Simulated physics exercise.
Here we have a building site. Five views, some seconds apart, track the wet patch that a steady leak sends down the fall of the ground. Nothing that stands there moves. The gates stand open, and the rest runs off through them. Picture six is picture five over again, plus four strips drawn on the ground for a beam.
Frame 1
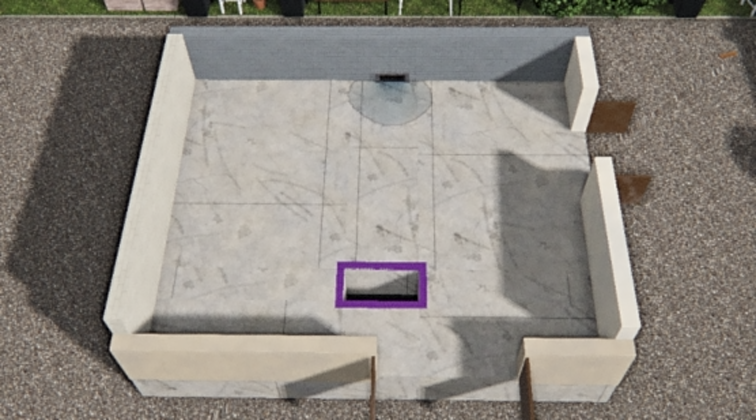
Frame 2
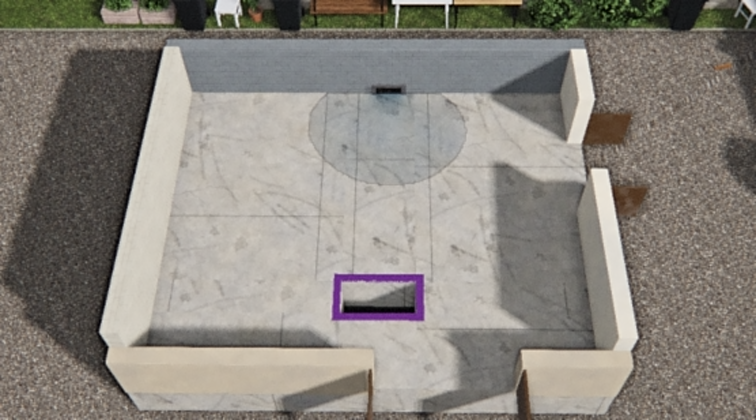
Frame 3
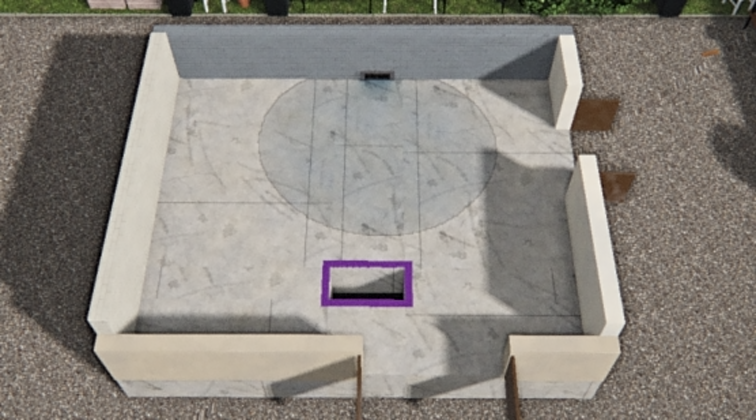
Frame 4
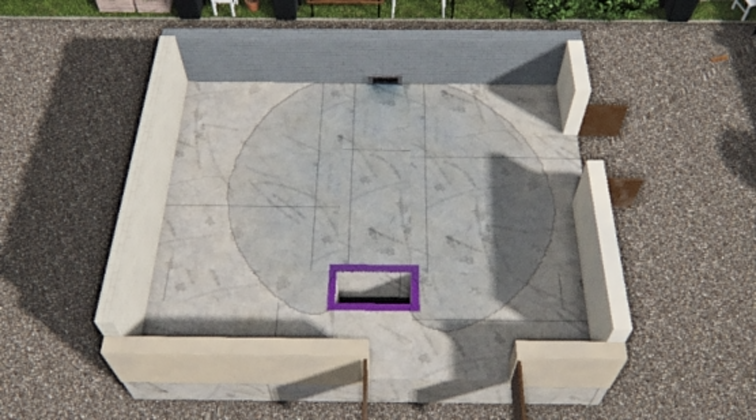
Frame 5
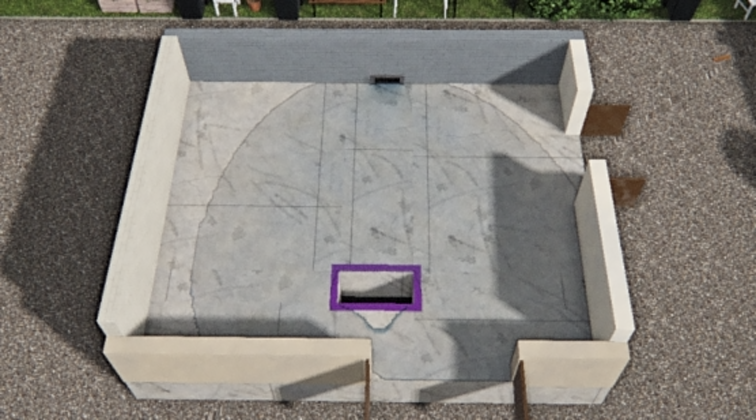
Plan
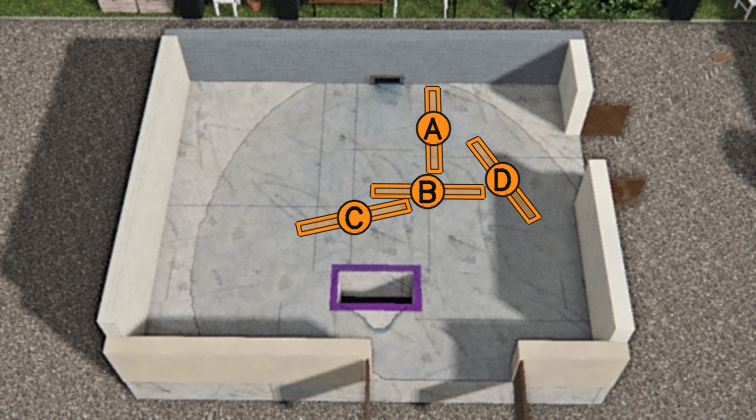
Clear water spreading in a widening circle from a wall outlet across a walled concrete floor, reaching and surrounding a purple-edged gully.
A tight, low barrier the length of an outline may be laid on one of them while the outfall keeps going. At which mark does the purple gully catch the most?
I would pick position A.
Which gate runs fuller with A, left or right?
More leaves on the left.
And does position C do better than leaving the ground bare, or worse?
Worse.
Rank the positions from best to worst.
Best to worst: A, D, B, C.
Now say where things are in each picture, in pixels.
Outfall at (392, 77); purple gully at (381, 285); open gate at (447, 361); open gate at (576, 165); 3 % of the ground under water, visible out to (417, 115); purple gully still dry, in the first frame.
In the second frame, 12 % of the ground under water, visible out to (350, 175); purple gully still dry.
In the third frame, 28 % of the ground under water, visible out to (354, 229); purple gully still dry.
In the fourth frame, 50 % of the ground under water, visible out to (468, 317); purple gully taking water.
In the fifth frame, 70 % of the ground under water, visible out to (583, 315); purple gully taking water.
In orange, A from (434, 171) to (432, 88); B from (372, 190) to (482, 191); C from (299, 229) to (408, 205); D from (473, 141) to (534, 219).
With A, about 48 % of the stream goes into the purple gully, about 51 % out by the gates.
With B, about 23 % of the stream goes into the purple gully, about 77 % out by the gates.
With C, about 16 % of the stream goes into the purple gully, about 84 % out by the gates.
With D, about 33 % of the stream goes into the purple gully, about 67 % out by the gates.
